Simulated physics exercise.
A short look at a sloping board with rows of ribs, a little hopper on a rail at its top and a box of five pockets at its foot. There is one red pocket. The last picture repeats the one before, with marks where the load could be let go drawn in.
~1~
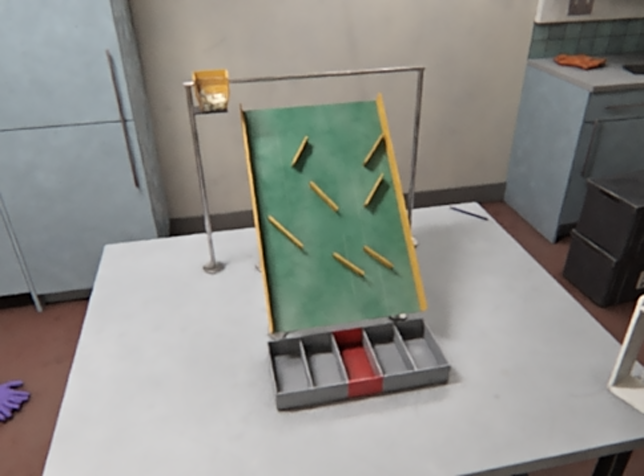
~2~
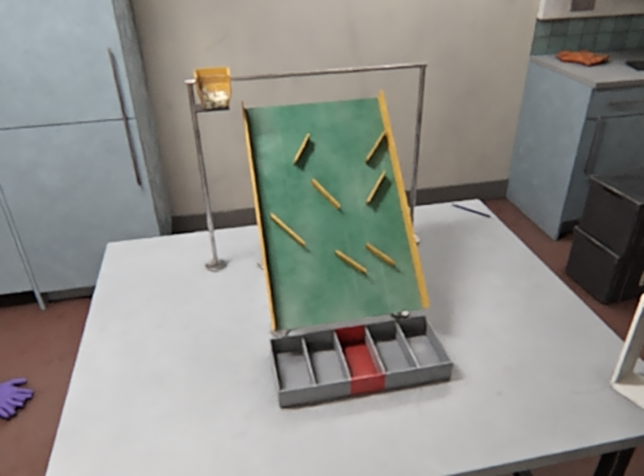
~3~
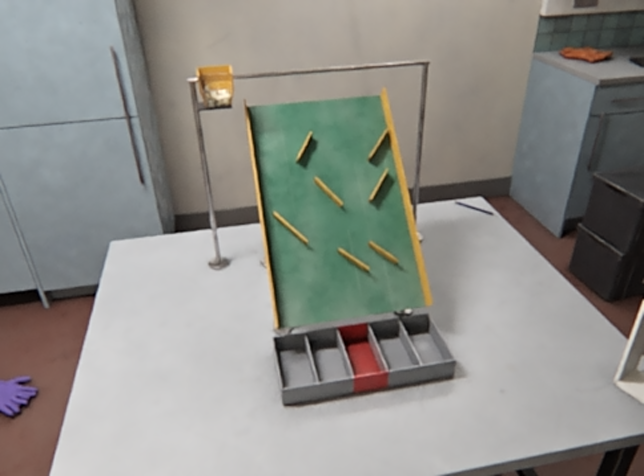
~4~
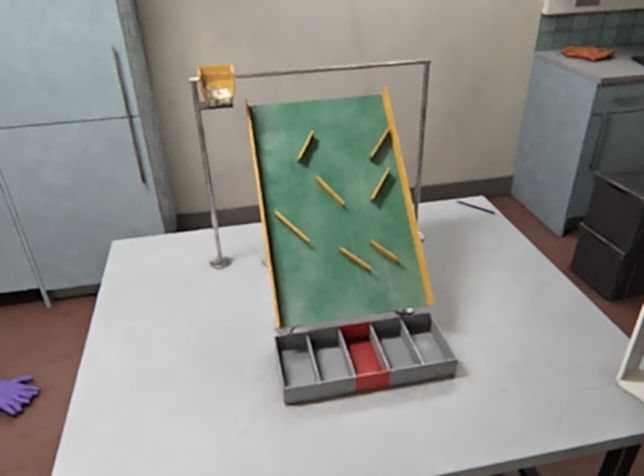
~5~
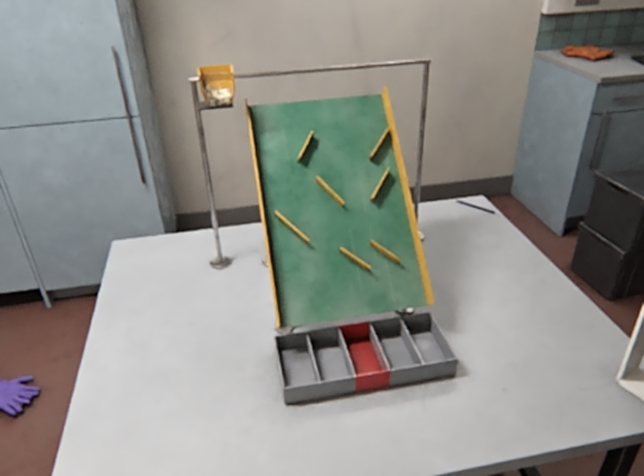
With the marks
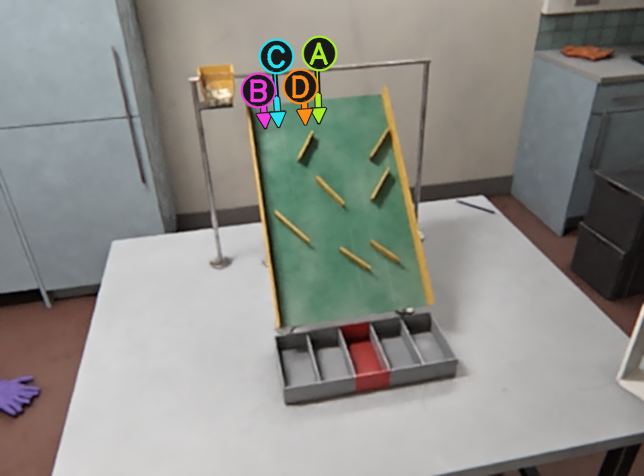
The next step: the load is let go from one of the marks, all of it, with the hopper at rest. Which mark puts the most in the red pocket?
Choose C.
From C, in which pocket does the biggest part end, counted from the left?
The third.
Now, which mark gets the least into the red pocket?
That is mark A.
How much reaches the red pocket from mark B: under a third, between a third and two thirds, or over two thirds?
Mark B gives between a third and two thirds.
On the marked copy, mark A meets the board at (318, 117); mark B meets the board at (264, 122); mark C meets the board at (278, 121); mark D meets the board at (305, 119).
Choosing A, close to a quarter in the red pocket, the bulk in other pockets.
Choosing B, close to half in the red pocket, close to half in other pockets.
Choosing C, close to two thirds in the red pocket, close to a quarter in other pockets.
Choosing D, close to half in the red pocket, close to half in other pockets.
